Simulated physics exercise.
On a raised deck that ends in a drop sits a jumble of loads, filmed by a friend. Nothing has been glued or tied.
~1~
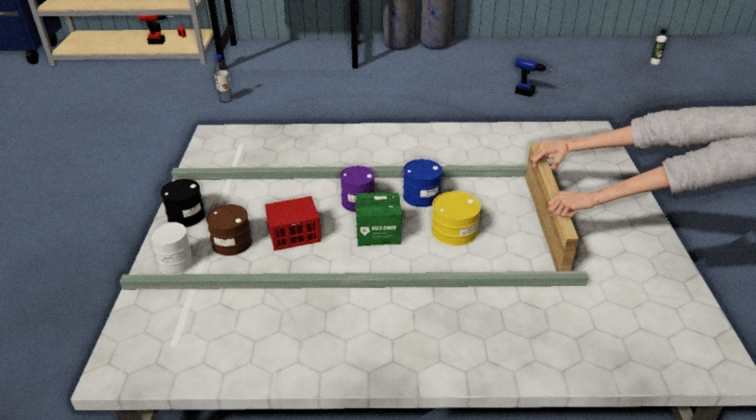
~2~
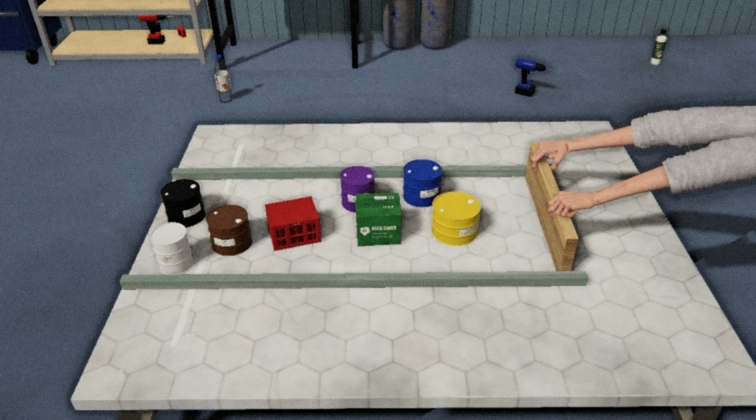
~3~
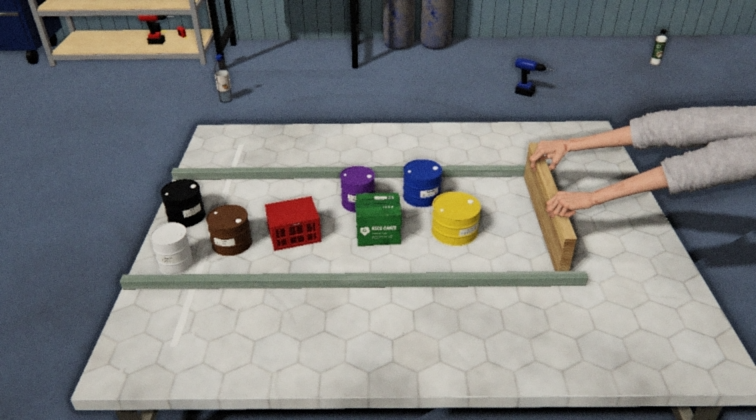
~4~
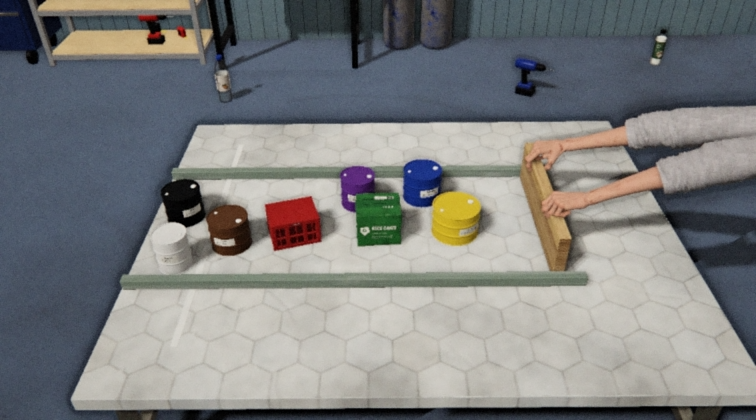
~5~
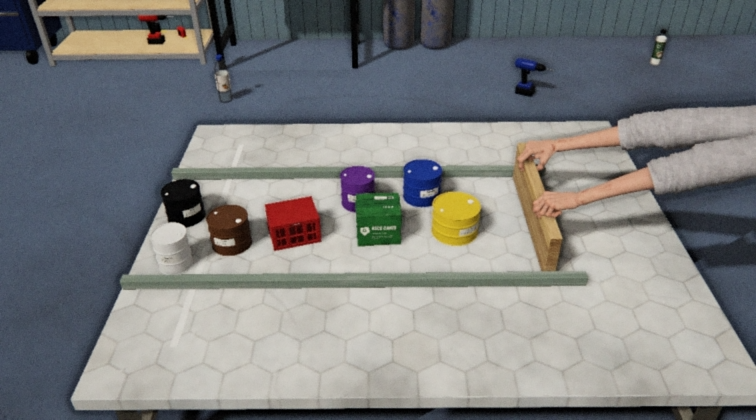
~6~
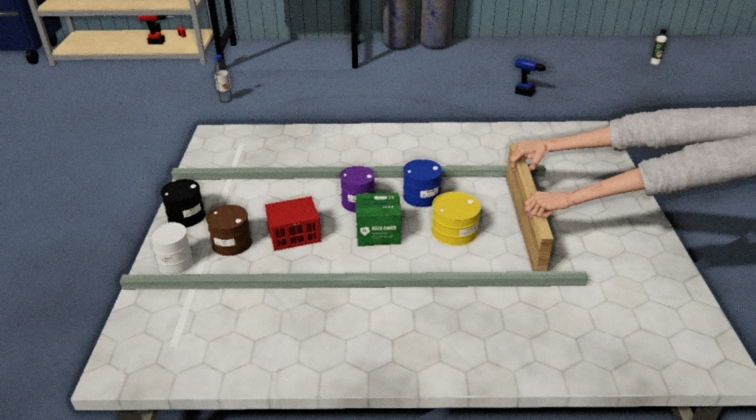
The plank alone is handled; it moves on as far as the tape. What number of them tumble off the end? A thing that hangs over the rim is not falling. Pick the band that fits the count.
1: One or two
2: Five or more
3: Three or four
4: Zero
Three or four.
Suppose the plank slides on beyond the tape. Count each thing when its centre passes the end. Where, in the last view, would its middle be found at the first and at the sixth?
I'd say close to (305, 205), then close to (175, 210).
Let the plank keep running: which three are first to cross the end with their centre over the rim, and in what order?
Sequence: The brown canister, the red crate, the black canister.
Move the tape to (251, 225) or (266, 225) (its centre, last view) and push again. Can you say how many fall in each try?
You'd get 2 the first time and 1 the second.
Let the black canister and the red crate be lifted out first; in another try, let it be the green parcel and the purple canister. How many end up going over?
Tally of falls: 2 for the first try, 2 for the second.
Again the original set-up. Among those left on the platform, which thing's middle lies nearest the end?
It's the purple canister.
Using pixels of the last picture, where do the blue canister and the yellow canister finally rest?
You'll find the blue canister at roughly (202, 184) and the yellow canister at roughly (185, 223).
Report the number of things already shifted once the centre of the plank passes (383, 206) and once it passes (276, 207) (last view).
At first I count 6, and then 7.
A little later, none off yet; black canister at rest near (184, 203); white canister at rest near (172, 249); brown canister at rest near (230, 230).
When it is over, the number that fall off is three or four; down, green parcel, red crate, brown canister and black canister.
